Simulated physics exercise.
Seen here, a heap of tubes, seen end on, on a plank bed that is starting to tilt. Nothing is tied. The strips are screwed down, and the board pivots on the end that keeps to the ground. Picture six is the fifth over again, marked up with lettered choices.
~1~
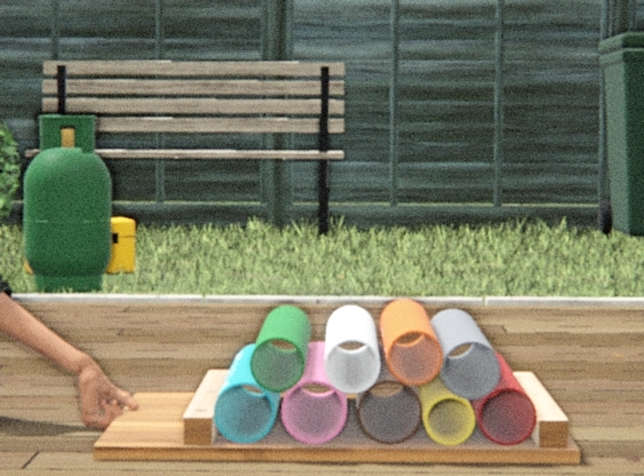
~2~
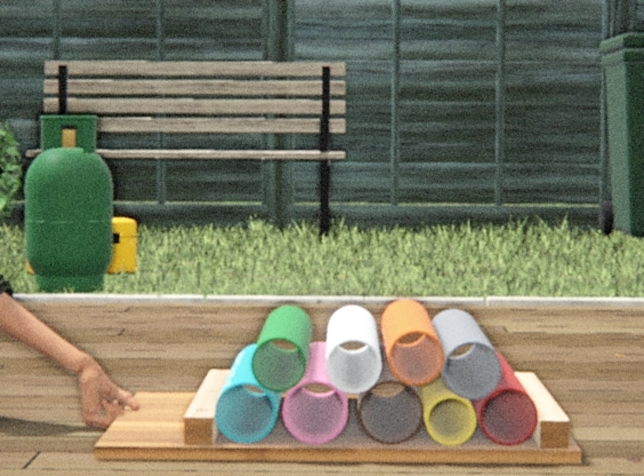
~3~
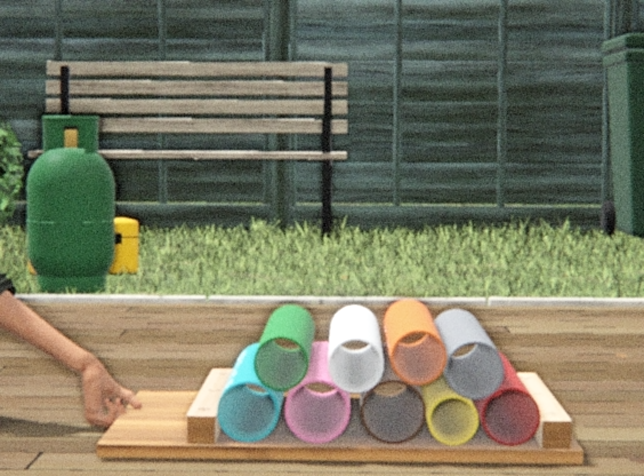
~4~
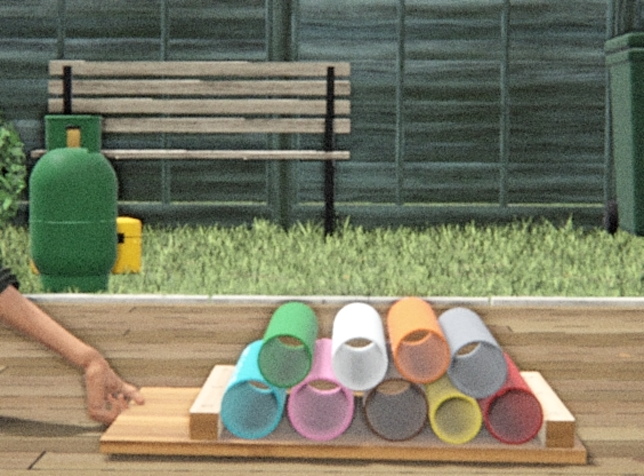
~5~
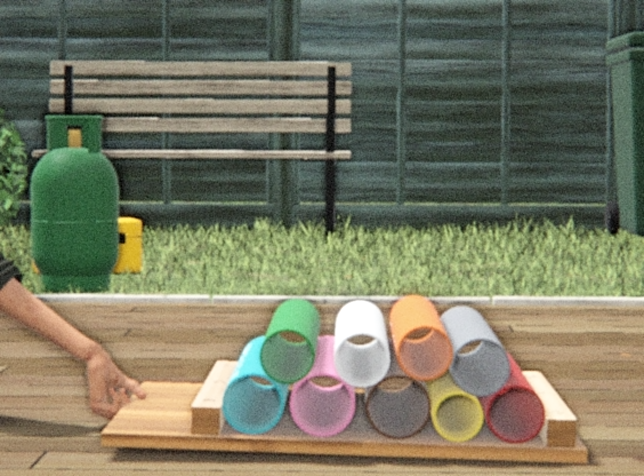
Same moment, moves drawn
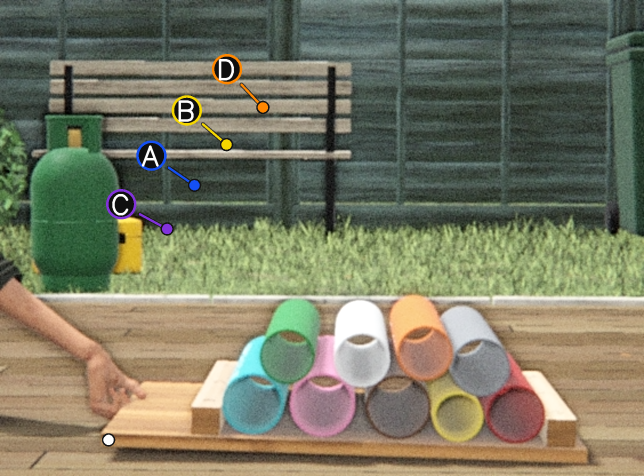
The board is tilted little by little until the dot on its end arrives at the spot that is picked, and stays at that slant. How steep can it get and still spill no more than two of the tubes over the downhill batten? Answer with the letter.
Raise it to C.
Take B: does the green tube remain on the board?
The green tube: No.
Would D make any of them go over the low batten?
Yes.
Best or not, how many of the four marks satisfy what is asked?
One of them.
On the marked copy, A at (194, 186); B at (227, 145); C at (167, 229); D at (263, 108); the white dot at (109, 440).
With C. Early on, board at 17°.
Further on, board at 28°.
At the end, board at 28°, two over the low batten (grey, orange).
As for the rest, A four over the low batten (white, grey, green, orange); B four over the low batten (white, grey, green, orange); D four over the low batten (white, grey, green, orange).
